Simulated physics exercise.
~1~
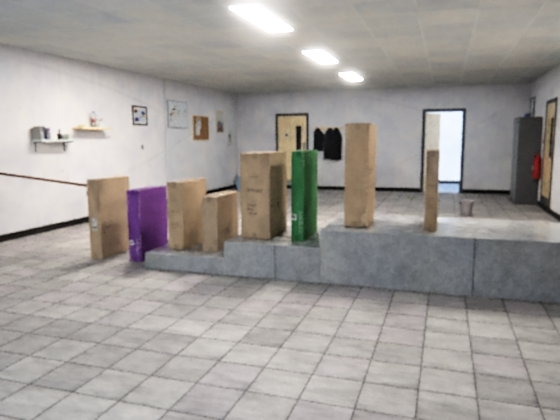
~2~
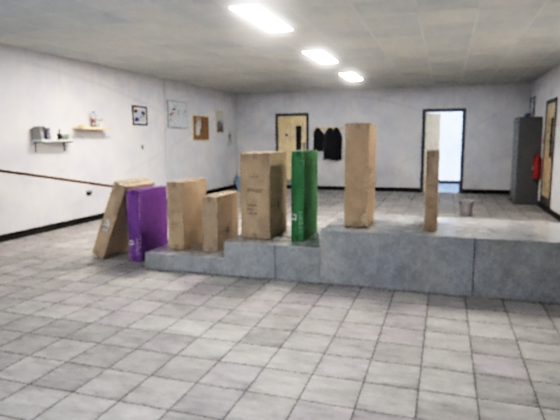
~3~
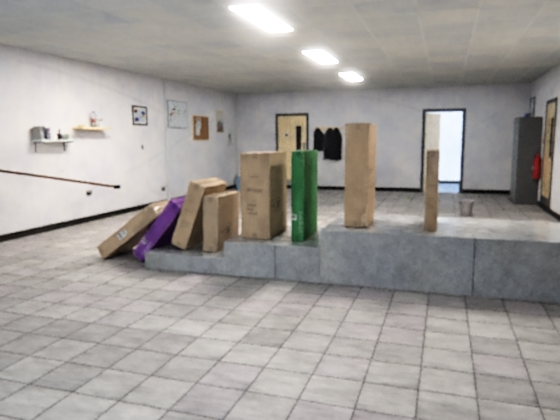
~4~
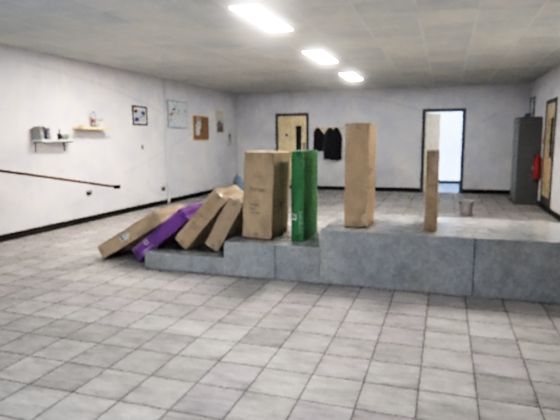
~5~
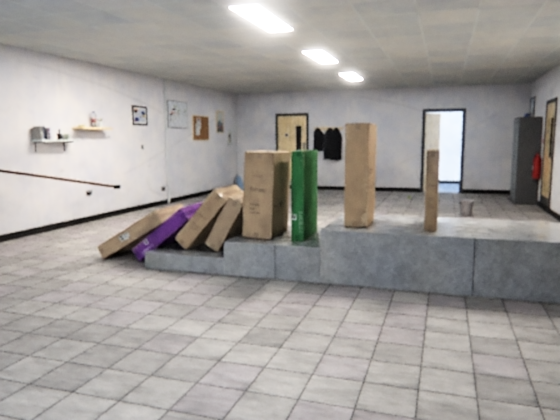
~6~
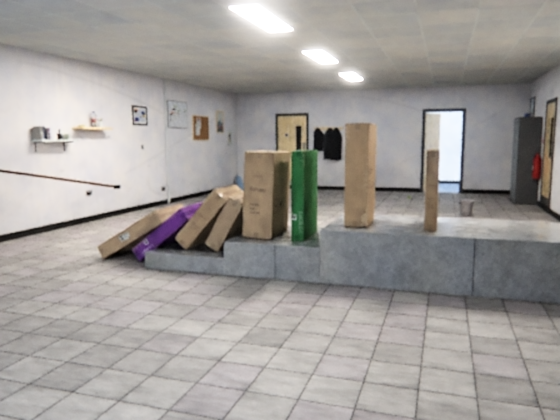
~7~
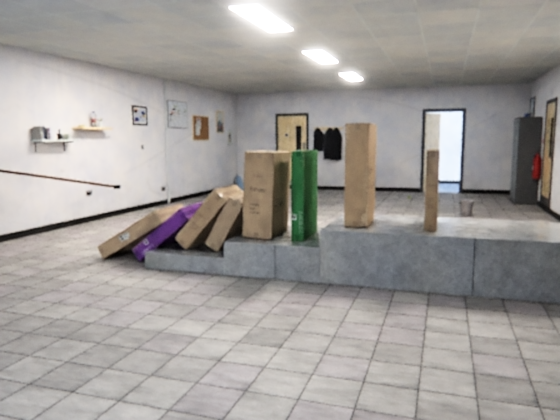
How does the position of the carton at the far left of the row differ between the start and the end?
At the start the brown carton at the far left stands upright, and by the end it has gone over to the right and is on its side.
In a plain room with white walls and a tiled floor, seen from a still camera, eight upright cartons stand in a row up low grey steps. Most are brown, with a purple one second from the left and a green one farther right. A thin dark pole at the left moves a little to the right as the first carton tips right towards the purple one. The purple carton then leans over, followed by the two brown ones beyond it. They settle in a slanted heap against a tall brown carton, while the green carton and three brown ones stay standing.
